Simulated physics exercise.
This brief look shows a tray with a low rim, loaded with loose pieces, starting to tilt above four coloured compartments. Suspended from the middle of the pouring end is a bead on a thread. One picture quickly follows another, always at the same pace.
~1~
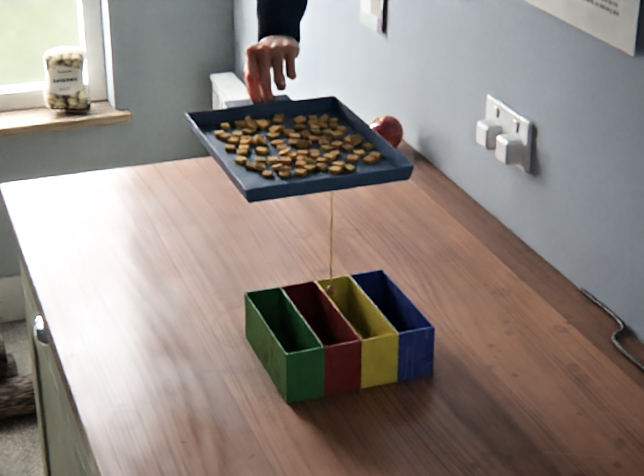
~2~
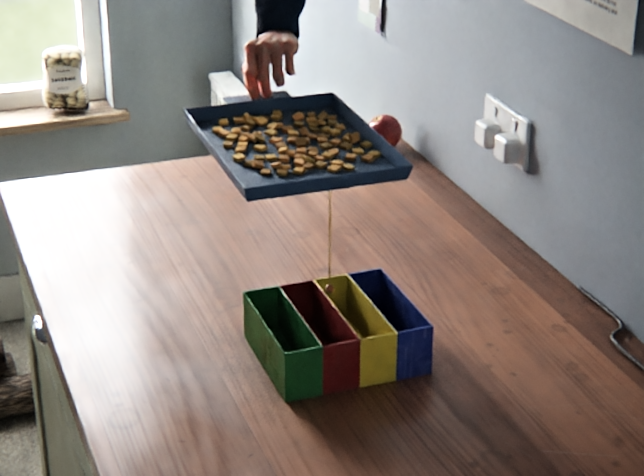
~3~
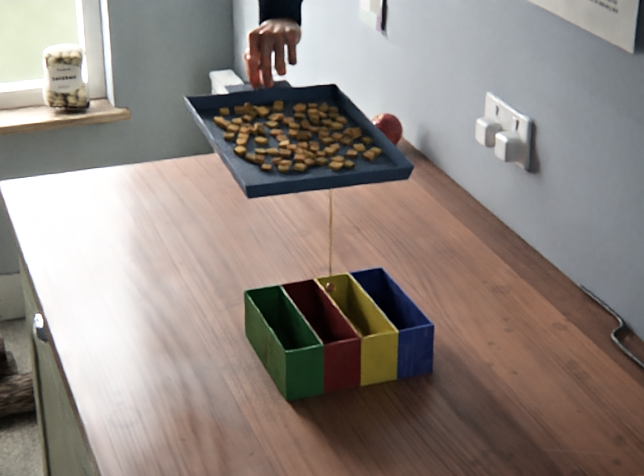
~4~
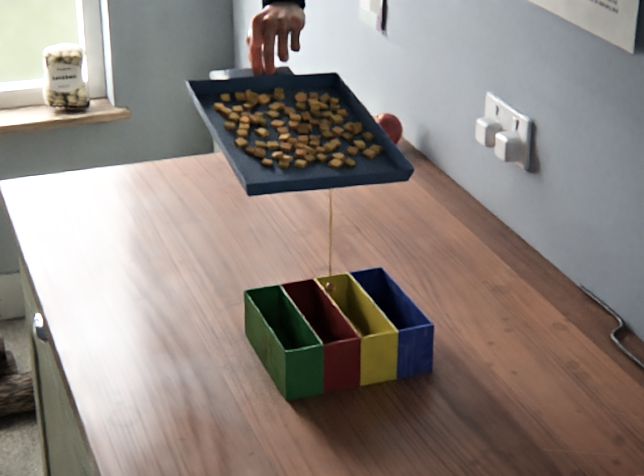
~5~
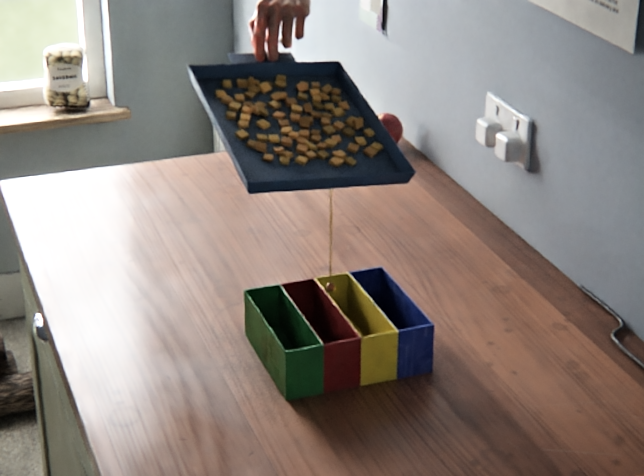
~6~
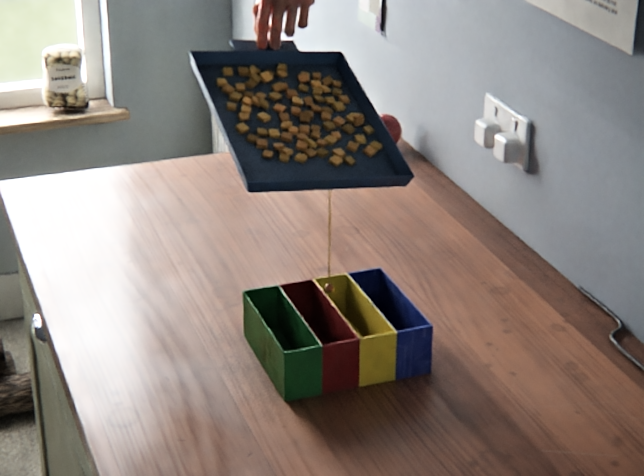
Dark tray of small brown pieces tilting gradually as a hand raises its far end above green, red, yellow and blue compartments.
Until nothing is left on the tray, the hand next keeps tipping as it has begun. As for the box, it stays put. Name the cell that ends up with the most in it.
Most ends up in the blue cell.
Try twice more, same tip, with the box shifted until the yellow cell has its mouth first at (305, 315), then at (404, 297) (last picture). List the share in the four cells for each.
10 and 100 in a hundred, in turn.
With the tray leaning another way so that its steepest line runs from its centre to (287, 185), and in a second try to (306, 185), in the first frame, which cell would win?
One: The green cell. Two: The green cell.
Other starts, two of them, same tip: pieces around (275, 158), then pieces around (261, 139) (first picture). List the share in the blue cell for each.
You'd get near 40 percent first and near 40 percent after that.
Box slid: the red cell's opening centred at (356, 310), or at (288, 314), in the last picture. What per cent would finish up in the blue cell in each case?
Around 40 % followed by around 20 %.
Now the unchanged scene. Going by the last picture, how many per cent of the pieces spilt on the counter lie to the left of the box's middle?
0 per cent, about.
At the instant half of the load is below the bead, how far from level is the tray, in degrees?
I'd say close to 110 degrees.
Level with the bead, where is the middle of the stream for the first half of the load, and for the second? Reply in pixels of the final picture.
Close to (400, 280), then close to (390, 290).
Shortly afterwards, tray tipped steeply; all but a few on the tray; only a few falling or outside the box.
Next, tray tipped right over; the bulk on the tray; only a few in the blue cell; near a quarter falling or outside the box.
Some moments later, tray tipped past a quarter turn; near half in the blue cell; near a quarter in the yellow cell; only a few in the red cell; near a third falling or outside the box.
In the end, tray tipped past a quarter turn; near half in the blue cell; near a quarter in the yellow cell; only a few in the red cell; none at all in the green cell; near a third outside the box.
